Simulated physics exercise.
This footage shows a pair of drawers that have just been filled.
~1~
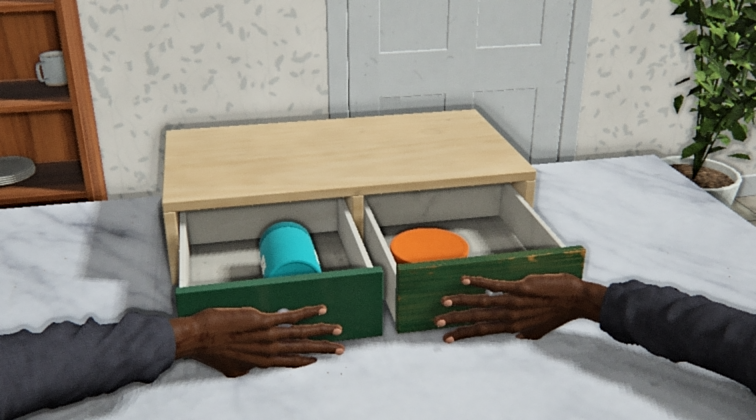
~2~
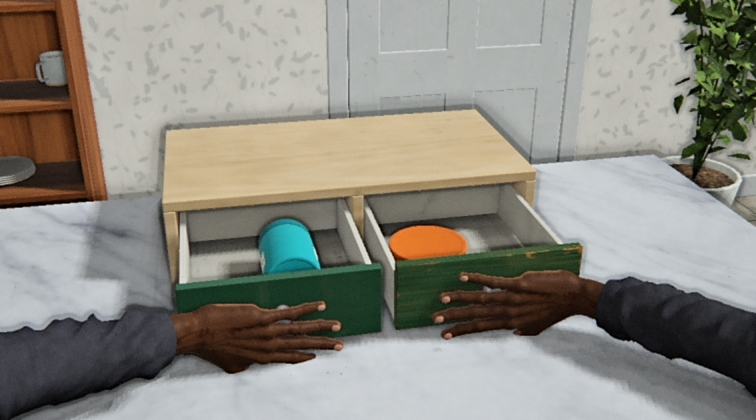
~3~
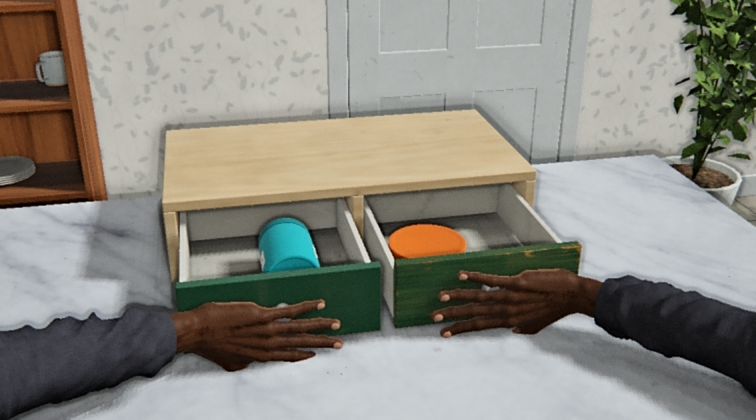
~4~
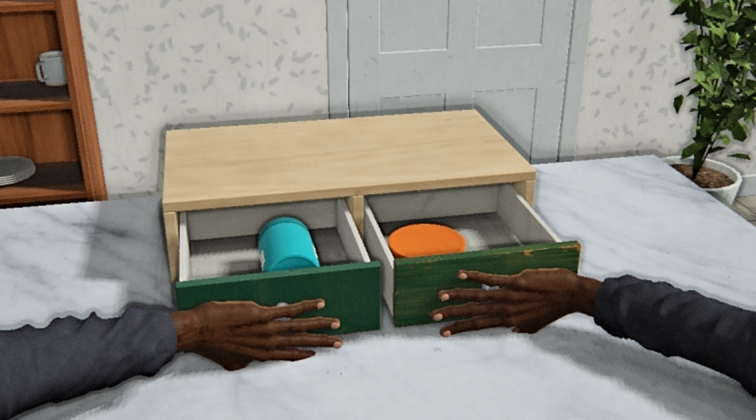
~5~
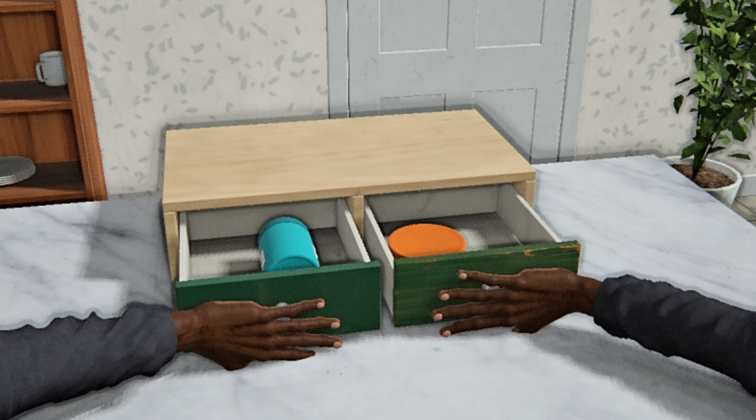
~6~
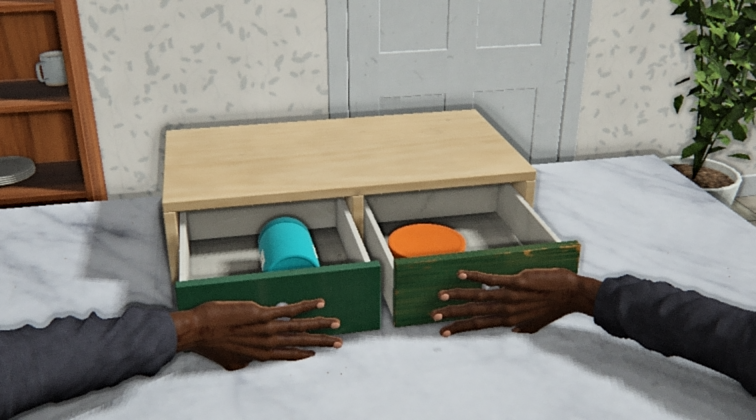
The clip shows two hands resting against the green fronts of two open drawers in a light wooden chest, a turquoise jar in the left and an orange tub in the right, with the drawers barely shifting inward.
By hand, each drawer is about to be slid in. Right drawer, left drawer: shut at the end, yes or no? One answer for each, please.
Right drawer - yes; left drawer - yes.
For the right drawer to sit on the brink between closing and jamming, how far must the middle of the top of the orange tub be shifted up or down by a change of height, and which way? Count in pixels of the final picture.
28 pixels or so, going up.
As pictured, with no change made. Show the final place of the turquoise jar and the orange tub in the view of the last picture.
(273, 196) and (393, 194), approximately.
Then, 0.48 s on from there, right drawer about half in; left drawer about half in.
In the end, the right drawer goes all the way in; the left drawer goes all the way in.
